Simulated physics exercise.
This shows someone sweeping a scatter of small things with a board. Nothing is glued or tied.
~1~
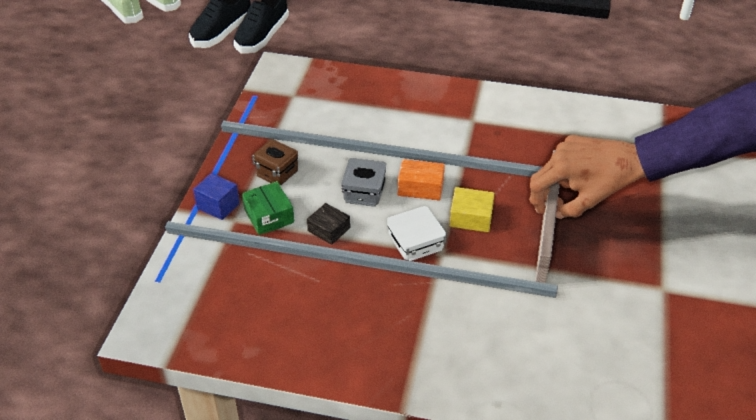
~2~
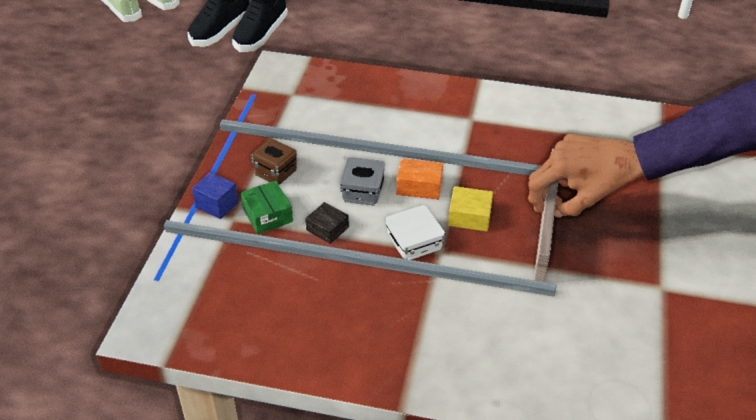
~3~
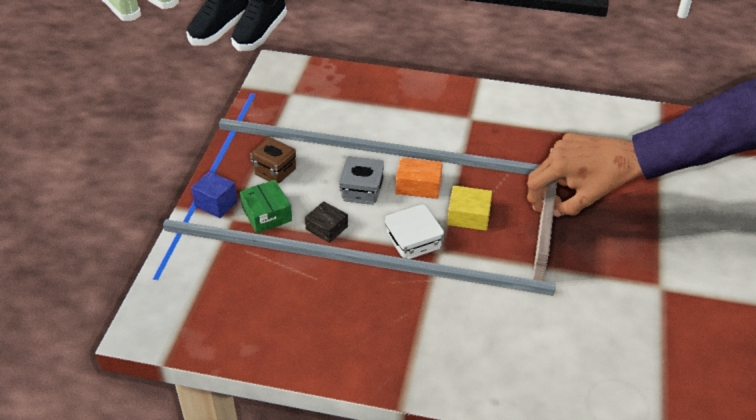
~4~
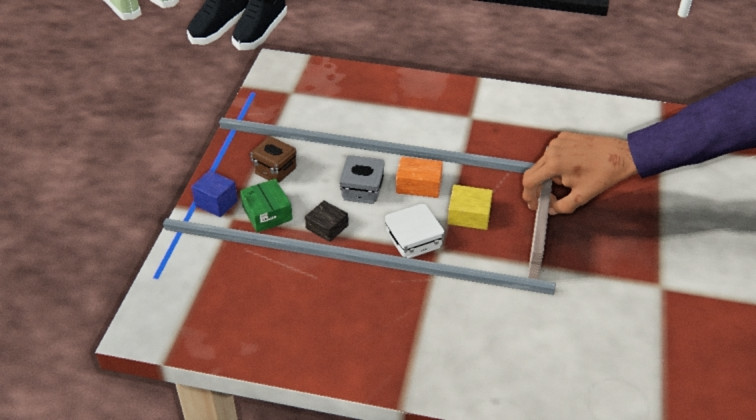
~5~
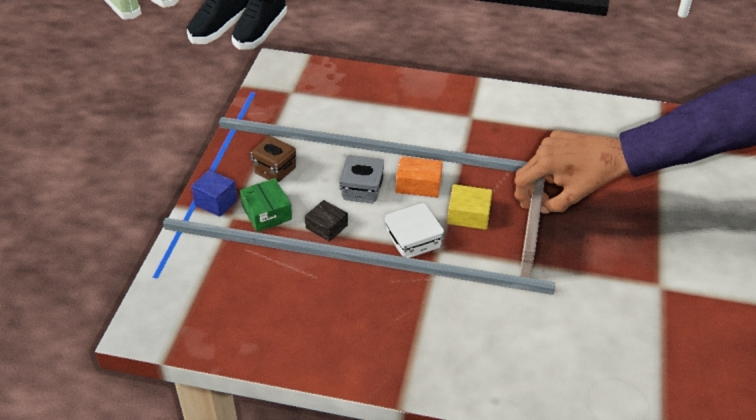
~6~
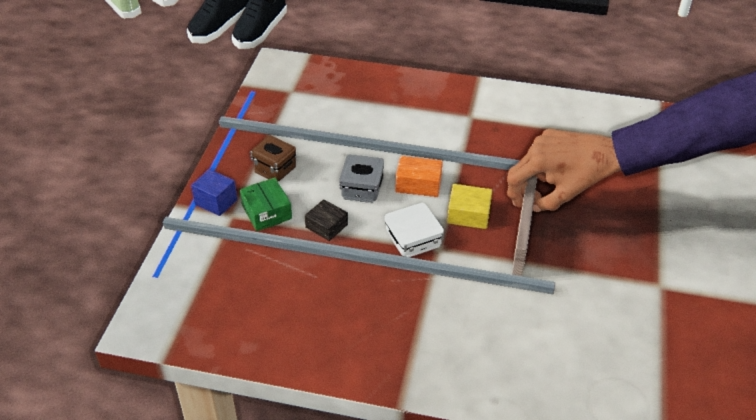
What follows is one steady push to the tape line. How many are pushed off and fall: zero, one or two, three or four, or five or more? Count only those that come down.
Outcome: The number that fall off is five or more.
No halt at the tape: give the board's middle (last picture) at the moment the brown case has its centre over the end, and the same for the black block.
At (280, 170) for the brown case; at (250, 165) for the black block.
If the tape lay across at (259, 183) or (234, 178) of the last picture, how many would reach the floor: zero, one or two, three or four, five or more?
For each place: Three to four; 5 or more.
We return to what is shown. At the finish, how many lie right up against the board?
In contact: 2.
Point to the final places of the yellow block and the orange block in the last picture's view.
Near (192, 163) and (212, 133).
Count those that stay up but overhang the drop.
That would be 2.
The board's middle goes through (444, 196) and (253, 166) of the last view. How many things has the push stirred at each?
4 and 8.
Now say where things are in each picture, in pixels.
The first picture shows blue block (217, 197); brown case (277, 163); green box (268, 208); board (550, 215); tape (212, 179).
The second picture shows brown case (275, 162); orange block (420, 179).
The third picture shows green box (266, 206); black block (327, 222).
The fourth picture shows blue block (215, 194); board (543, 212).
The fifth picture shows brown case (275, 160); yellow block (470, 207).
The sixth picture shows blue block (215, 192); brown case (275, 159); green box (266, 204); board (527, 209); tape (210, 174).
A little later, none off yet; blue block at rest near (215, 192); brown case at rest near (275, 159); green box at rest near (266, 204).
Next, none off yet; blue block shifted about its own width near (174, 184); brown case shifted about its own width near (228, 147); green box shifted about its own width near (206, 195).
When it is over, the number that fall off is five or more; down, white case, grey case, black block, green box, brown case and blue block.
